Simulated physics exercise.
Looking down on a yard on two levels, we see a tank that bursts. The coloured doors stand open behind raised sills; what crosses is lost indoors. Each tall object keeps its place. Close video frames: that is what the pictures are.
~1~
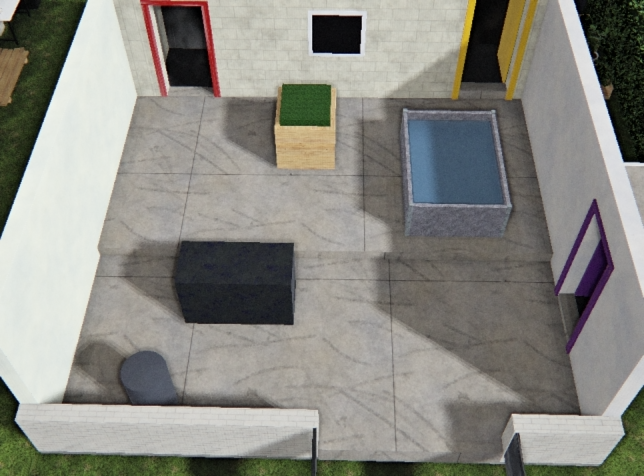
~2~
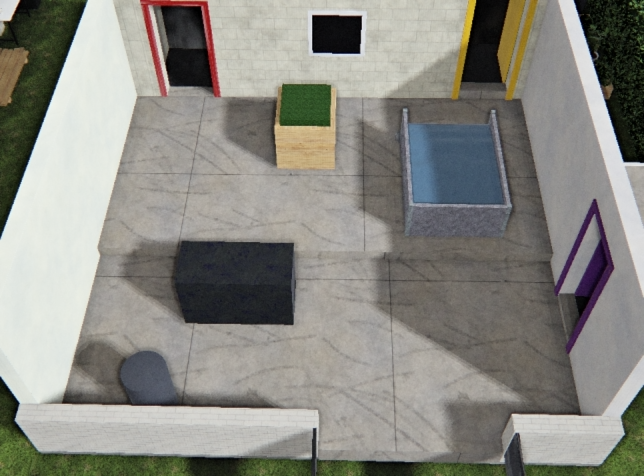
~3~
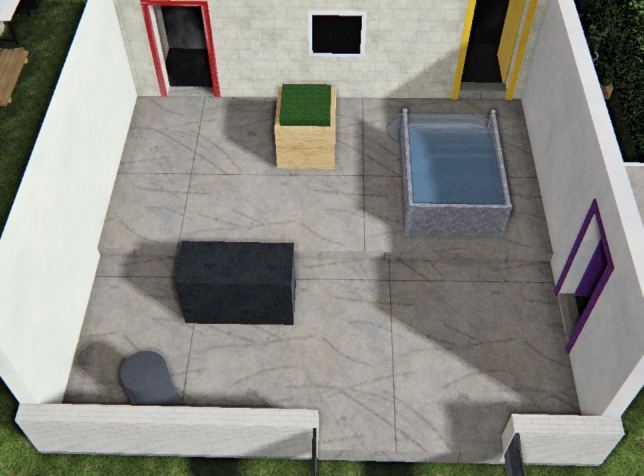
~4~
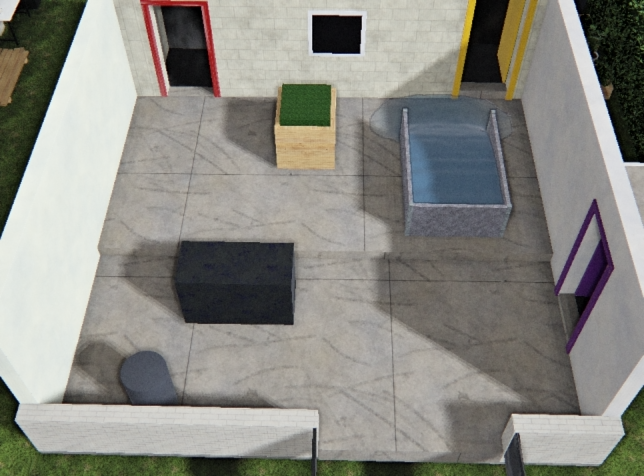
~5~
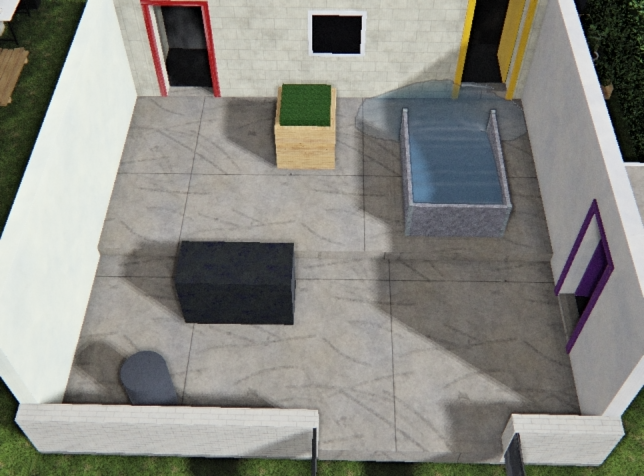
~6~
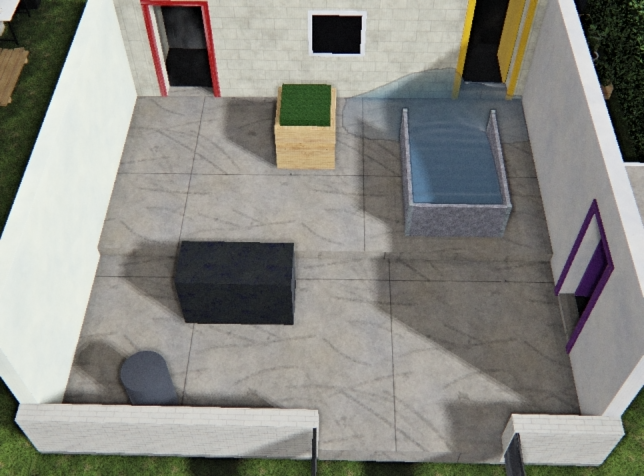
At the start, a stone-walled tank of still water stands in a walled yard near a yellow doorway, with a grass-topped planter and a dark block nearby. The tank's far side opens, and water pours out through the gap, spreading across the paving behind it towards the back wall.
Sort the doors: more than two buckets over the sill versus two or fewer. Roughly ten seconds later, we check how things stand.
Sorted by door: Red door - more than two; yellow door - more than two; purple door - two or fewer.
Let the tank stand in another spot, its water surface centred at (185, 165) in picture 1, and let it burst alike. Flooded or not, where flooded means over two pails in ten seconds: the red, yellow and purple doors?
Result - red door overshoots, yellow door undershoots, purple door undershoots.
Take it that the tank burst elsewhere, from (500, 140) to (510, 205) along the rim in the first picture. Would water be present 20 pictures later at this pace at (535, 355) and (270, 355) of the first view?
The first spot is swamped, the second spared.
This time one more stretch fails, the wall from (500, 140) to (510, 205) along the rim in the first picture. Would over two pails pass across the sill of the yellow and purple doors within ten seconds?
Well, the yellow door crosses the threshold, while the purple door comes up short.
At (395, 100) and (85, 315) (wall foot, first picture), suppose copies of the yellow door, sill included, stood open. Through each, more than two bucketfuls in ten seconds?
Results, in sequence: Gets past it and doesn't reach it.
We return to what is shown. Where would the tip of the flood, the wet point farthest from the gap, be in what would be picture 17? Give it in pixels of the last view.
Front's tip: Near (174, 101).
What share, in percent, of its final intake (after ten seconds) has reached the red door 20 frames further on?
It comes to around 15 percent of the ten-second total.
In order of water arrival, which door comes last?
The one in purple.
A moment on, water covers 10 % of the floor; the red door not reached, the yellow door over two buckets in, the purple door not reached.
Next, water covers 20 % of the floor; the red door wet at the sill, nothing in, the yellow door far over two buckets in, the purple door not reached.
Then, water covers 40 % of the floor; the red door under two buckets in, the yellow door far over two buckets in, the purple door wet at the sill, nothing in.
Later, water covers 70 % of the floor; the red door over two buckets in, the yellow door far over two buckets in, the purple door wet at the sill, nothing in.
In the end, water covers 85 % of the floor; the red door over two buckets in, the yellow door far over two buckets in, the purple door wet at the sill, nothing in.
